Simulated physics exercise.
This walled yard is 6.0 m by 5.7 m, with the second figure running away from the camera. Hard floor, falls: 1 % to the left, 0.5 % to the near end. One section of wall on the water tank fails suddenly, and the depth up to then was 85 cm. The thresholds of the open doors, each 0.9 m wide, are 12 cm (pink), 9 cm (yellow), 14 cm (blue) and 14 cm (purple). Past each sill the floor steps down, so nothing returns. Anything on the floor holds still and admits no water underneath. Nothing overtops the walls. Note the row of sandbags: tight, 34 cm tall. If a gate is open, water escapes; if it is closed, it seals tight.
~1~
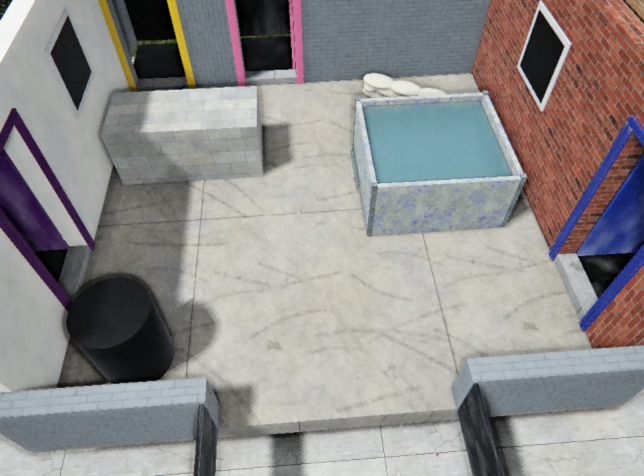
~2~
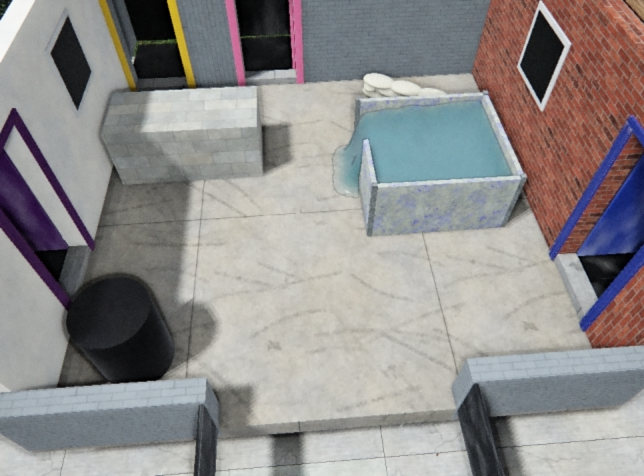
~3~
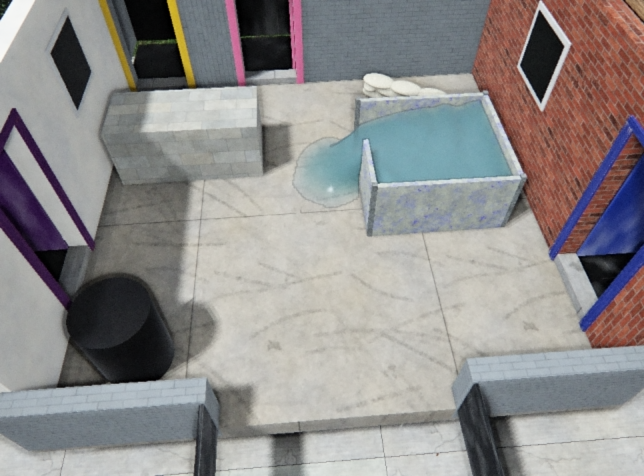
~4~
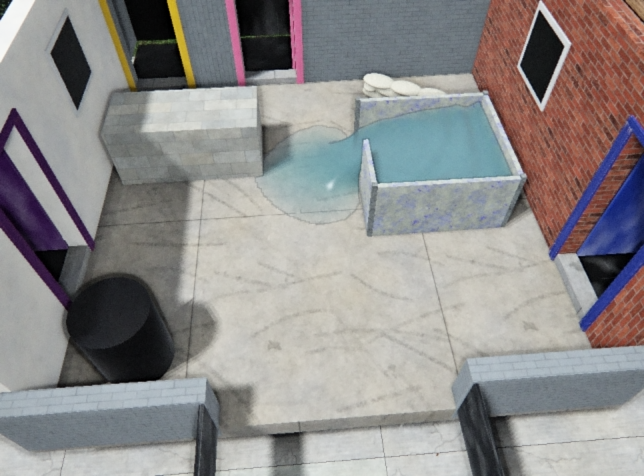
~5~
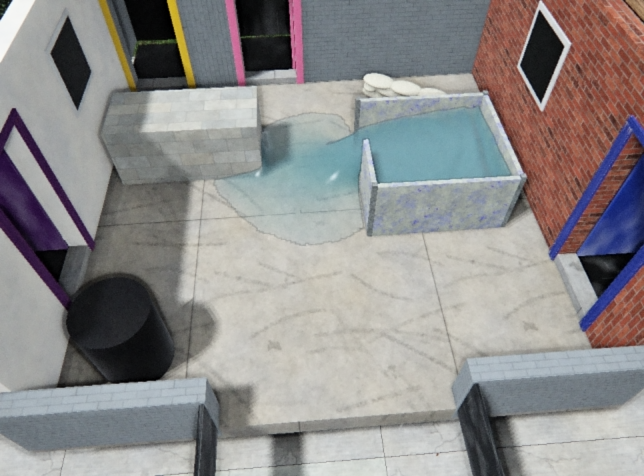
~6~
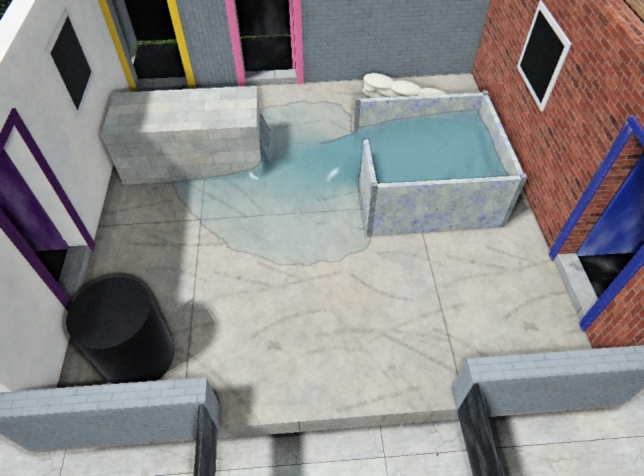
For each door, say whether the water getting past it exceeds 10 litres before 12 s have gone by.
One by one: Pink door: More than stated; yellow door: More than stated; blue door: Less than stated; purple door: More than stated.
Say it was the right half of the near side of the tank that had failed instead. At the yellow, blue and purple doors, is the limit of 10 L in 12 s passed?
Yellow door doesn't reach it, blue door surpasses it, purple door doesn't reach it.
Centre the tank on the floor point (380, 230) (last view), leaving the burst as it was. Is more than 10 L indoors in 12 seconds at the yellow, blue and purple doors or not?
With respect to that limit, yellow ends up outside it, blue ends up inside it, purple ends up outside it.
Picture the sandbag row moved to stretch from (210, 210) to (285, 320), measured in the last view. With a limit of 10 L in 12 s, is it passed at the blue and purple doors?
Against the limit, the blue door stays within it and the purple door stays within it.
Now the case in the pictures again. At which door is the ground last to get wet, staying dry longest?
The blue one.
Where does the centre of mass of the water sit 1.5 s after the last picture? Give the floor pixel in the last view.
Near (319, 182).
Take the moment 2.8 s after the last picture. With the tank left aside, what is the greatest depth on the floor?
Roughly 28 cm.
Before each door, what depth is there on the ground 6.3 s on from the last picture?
In cm: Pink 11, yellow 10, blue 3, purple 13.
Then, 0.7 s after the last picture water covers 35 % of the floor and is deepest (50 cm) near (268, 166); pink door 22 cm at the sill, 9 L in, yellow door 4 cm at the sill, 0 L in, blue door not reached, purple door 10 cm at the sill, 0 L in.
Then, 1.5 s after the last picture water covers 40 % of the floor and is deepest (35 cm) near (268, 166); pink door 26 cm at the sill, 117 L in, yellow door 8 cm at the sill, 0 L in, blue door not reached, purple door 23 cm at the sill, 16 L in.
Then, 2.8 s after the last picture water covers 55 % of the floor and is deepest (28 cm) near (51, 418); pink door 19 cm at the sill, 192 L in, yellow door 10 cm at the sill, 6 L in, blue door not reached, purple door 17 cm at the sill, 39 L in.
Then, 6.3 s after the last picture water covers 90 % of the floor and is deepest (14 cm) near (135, 322); pink door 11 cm at the sill, 237 L in, yellow door 10 cm at the sill, 23 L in, blue door 3 cm at the sill, 0 L in, purple door 13 cm at the sill, 52 L in.
Then, 11.3 s after the last picture water covers 95 % of the floor and is deepest (10 cm) near (77, 313); pink door 7 cm at the sill, 238 L in, yellow door 7 cm at the sill, 28 L in, blue door 5 cm at the sill, 0 L in, purple door 8 cm at the sill, 52 L in.
